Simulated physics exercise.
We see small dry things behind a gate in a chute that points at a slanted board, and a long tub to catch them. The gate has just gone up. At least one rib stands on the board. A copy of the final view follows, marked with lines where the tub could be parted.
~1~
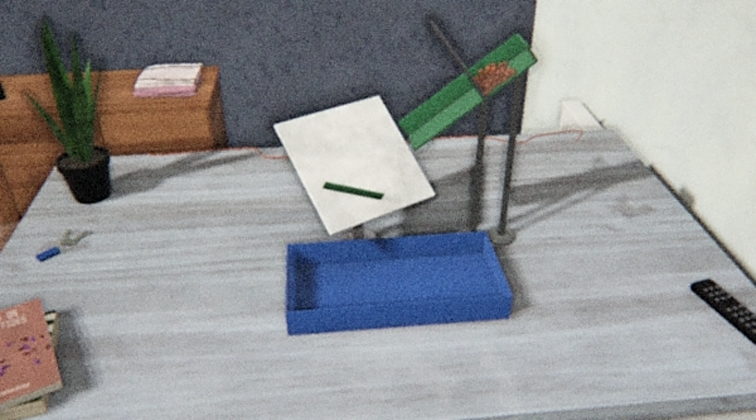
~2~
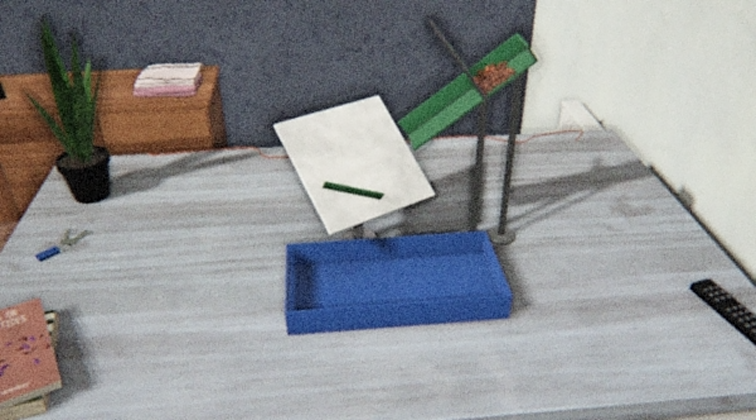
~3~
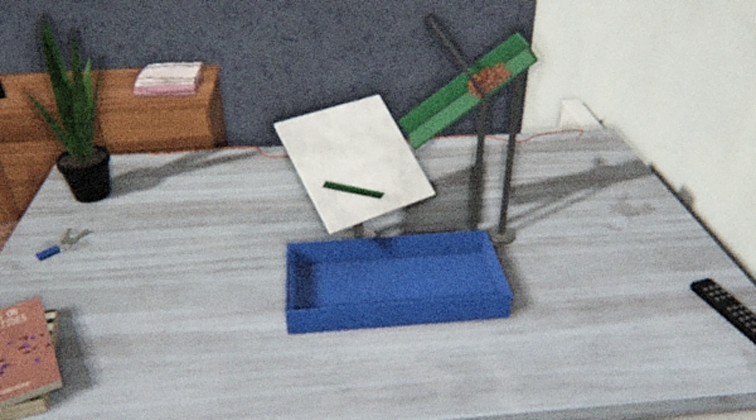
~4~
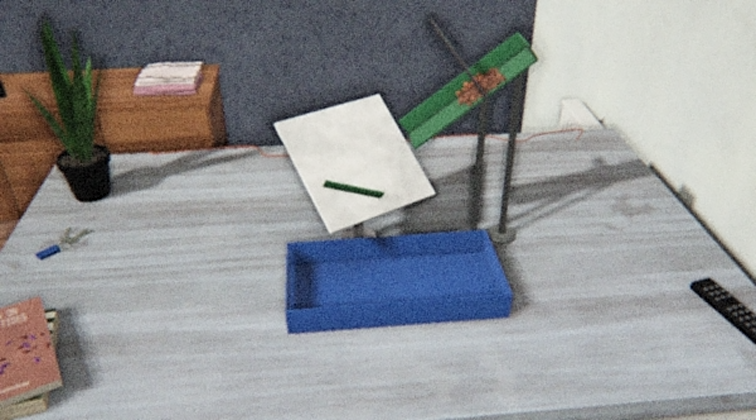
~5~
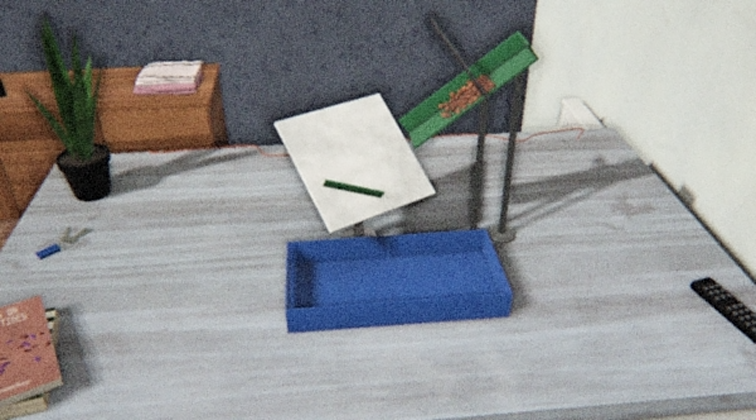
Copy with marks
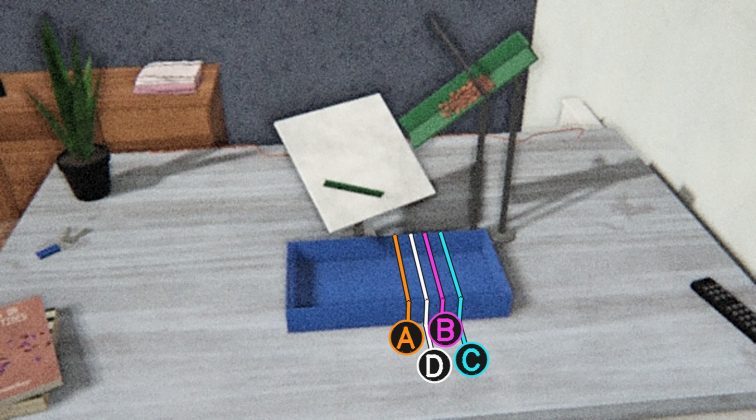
A green chute slants down from the upper right toward a tilted white board with a short dark green bar, above an open, empty blue tub on a pale wooden tabletop seen from slightly above. A potted plant, pink books and small keys lie left, a black remote right. Small reddish-brown pieces slide a short way down the chute, leftward, while the view stays still.
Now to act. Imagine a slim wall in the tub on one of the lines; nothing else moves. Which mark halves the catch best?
Line D does it best.
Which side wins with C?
More lands on the left.
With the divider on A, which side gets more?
Right.
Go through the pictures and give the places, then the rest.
In the first frame, load behind the gate near (489, 78), clay pellets; lip of the chute near (412, 143), sloping fairly steeply.
In the second frame, middle of the board near (356, 160), tilted fairly steeply; middle of its low edge near (385, 213); of its high edge near (329, 109).
In the third frame, front corners of the tub near (286, 311) and (512, 295), empty; front of the load near (472, 91).
In the fourth frame, middle of the load near (480, 83); its front near (461, 102), close to a quarter of the way to the lip; rib from (325, 181) to (385, 193).
In the fifth frame, middle of the load near (467, 93); its front near (443, 114), close to half of the way to the lip.
On the marked copy, line A crosses the front rim at (408, 301); line B crosses the front rim at (442, 299); line C crosses the front rim at (460, 297); line D crosses the front rim at (426, 300).
With A, of what is caught, only a few on the left of the divider, all but a few on the right.
With B, of what is caught, the bulk on the left of the divider, close to a quarter on the right.
With C, of what is caught, all but a few on the left of the divider, only a few on the right.
With D, of what is caught, close to half on the left of the divider, close to half on the right.
